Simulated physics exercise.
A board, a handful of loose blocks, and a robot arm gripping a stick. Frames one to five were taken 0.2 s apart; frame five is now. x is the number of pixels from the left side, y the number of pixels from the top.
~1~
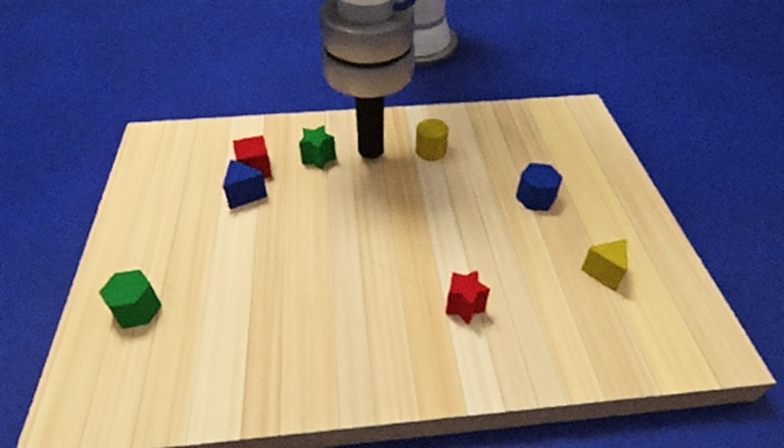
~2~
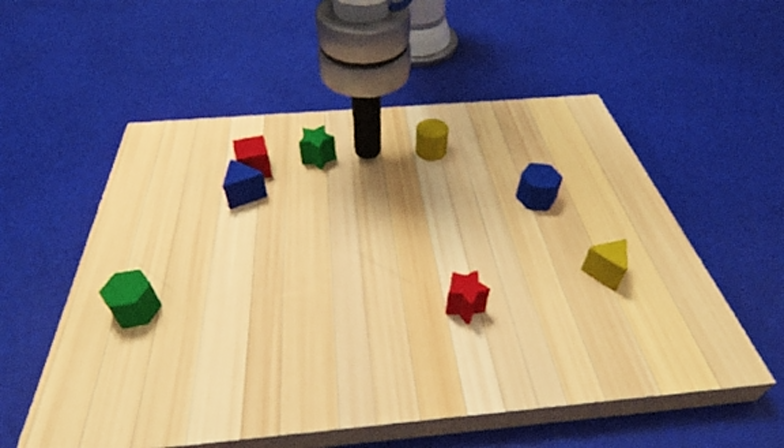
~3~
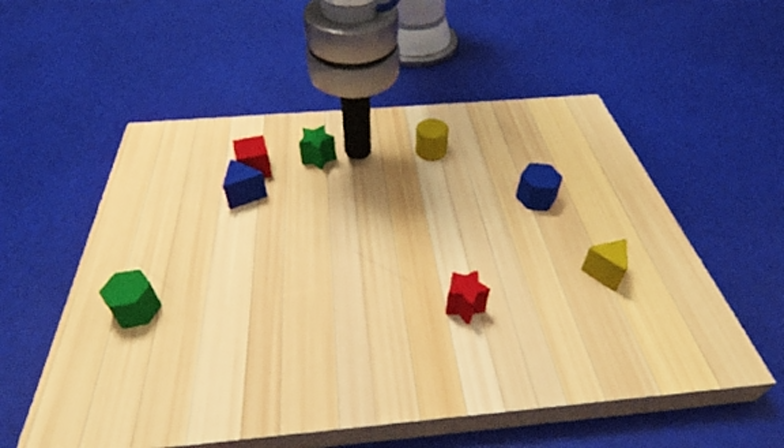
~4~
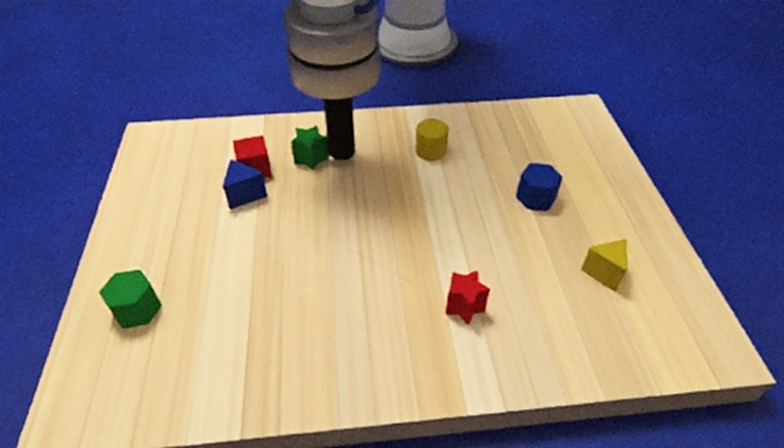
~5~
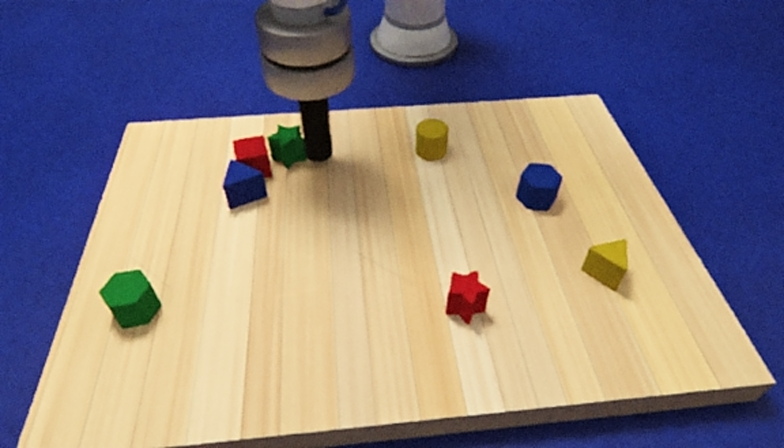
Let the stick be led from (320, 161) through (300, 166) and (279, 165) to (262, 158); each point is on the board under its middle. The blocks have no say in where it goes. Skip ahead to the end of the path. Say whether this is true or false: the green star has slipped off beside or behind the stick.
Answer: False.
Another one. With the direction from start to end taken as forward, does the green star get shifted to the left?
It seems not.
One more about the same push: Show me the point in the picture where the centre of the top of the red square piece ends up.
At (229, 146).
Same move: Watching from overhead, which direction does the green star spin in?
Answer: With the clock.
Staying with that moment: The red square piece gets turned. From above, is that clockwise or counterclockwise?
In a top view, it turns counterclockwise.
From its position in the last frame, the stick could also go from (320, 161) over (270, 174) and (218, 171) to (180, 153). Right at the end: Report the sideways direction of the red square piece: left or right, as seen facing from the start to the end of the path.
Right side.
On the path given first. Halfway along, stick at (287, 159); red square piece at (242, 146), turned 20° anticlockwise; green star at (271, 131), turned 70° clockwise.
At the end, stick at (260, 150); blue triangle in place; red square piece at (229, 146), turned 25° anticlockwise; green star at (255, 119), turned 95° clockwise.
